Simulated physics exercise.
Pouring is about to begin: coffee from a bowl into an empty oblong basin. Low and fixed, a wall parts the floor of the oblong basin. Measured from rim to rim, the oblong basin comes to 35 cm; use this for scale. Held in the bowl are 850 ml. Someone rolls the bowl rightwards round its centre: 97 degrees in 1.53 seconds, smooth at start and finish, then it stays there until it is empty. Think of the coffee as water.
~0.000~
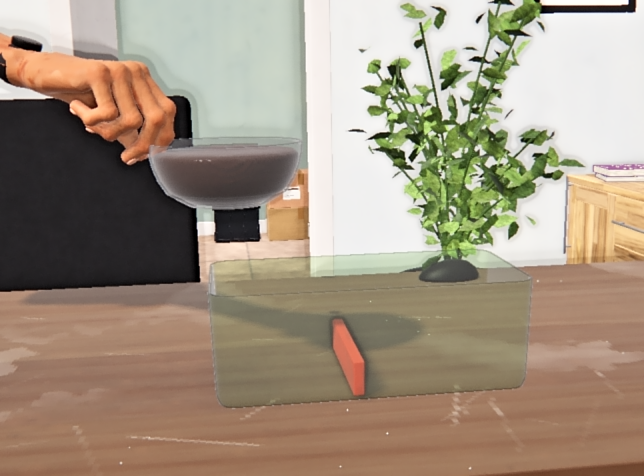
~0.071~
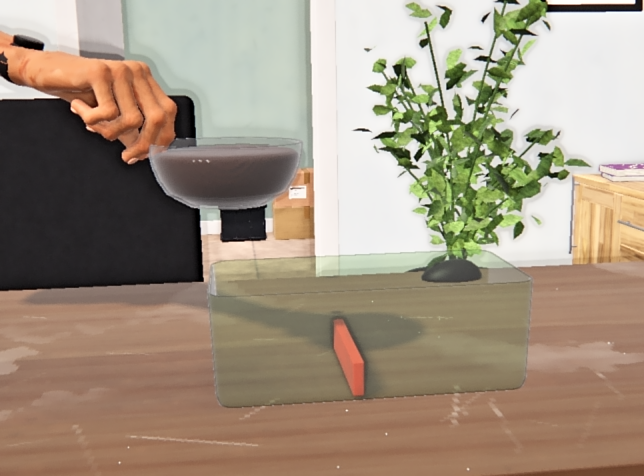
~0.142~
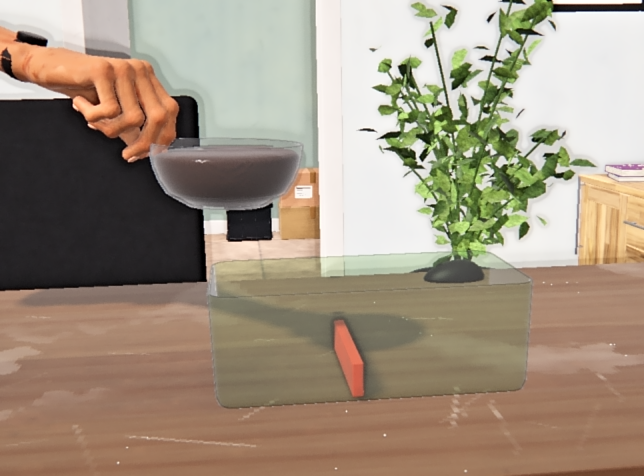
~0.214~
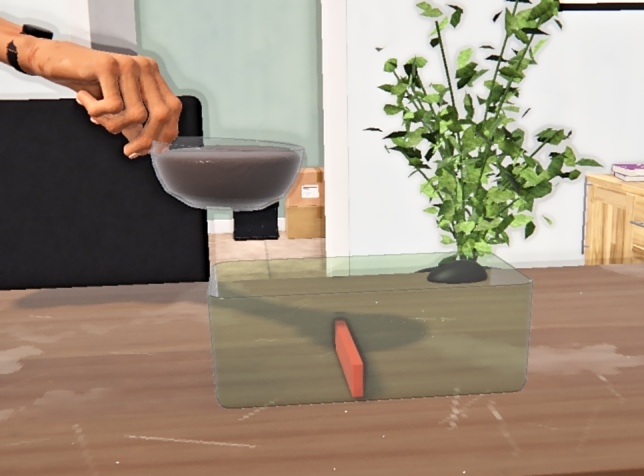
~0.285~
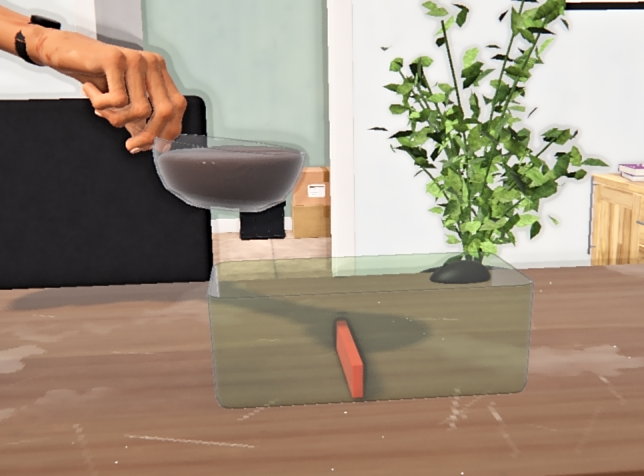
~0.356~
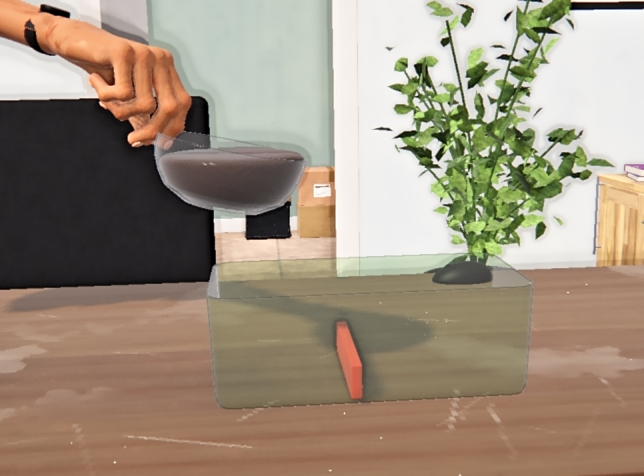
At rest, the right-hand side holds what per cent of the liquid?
It holds some 69 in every hundred.
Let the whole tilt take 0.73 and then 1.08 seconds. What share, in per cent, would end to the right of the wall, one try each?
The first try gives 60 percent and the second 65 percent.
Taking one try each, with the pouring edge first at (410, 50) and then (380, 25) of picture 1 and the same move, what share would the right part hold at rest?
70 and 90 %.
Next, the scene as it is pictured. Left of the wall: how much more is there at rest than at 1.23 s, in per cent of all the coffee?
Difference: Approx. 8 %.
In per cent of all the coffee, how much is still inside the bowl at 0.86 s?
Some 38 per cent.
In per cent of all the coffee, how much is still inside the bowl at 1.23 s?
About 4 per cent.
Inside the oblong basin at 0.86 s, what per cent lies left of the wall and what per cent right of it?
I'd say some 4 on the left and some 30 on the right.
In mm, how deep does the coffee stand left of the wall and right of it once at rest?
I'd expect close to 12 mm on the left and close to 20 mm on the right.
After 0.86 s the tilt is 58° and 38 per cent is still to pour, 4 is left of the wall and 29 right of it.
After 1.23 s the tilt is 88° and 4 per cent is still to pour, 23 is left of the wall and 69 right of it.
After 1.61 s the tilt is 97° and 0 per cent is still to pour, 30 is left of the wall and 69 right of it.
After 2.03 s the tilt is 97° and 0 per cent is still to pour, 30 is left of the wall and 69 right of it.
In the end 30 per cent lies left of the wall, 69 right of it and 0 outside.
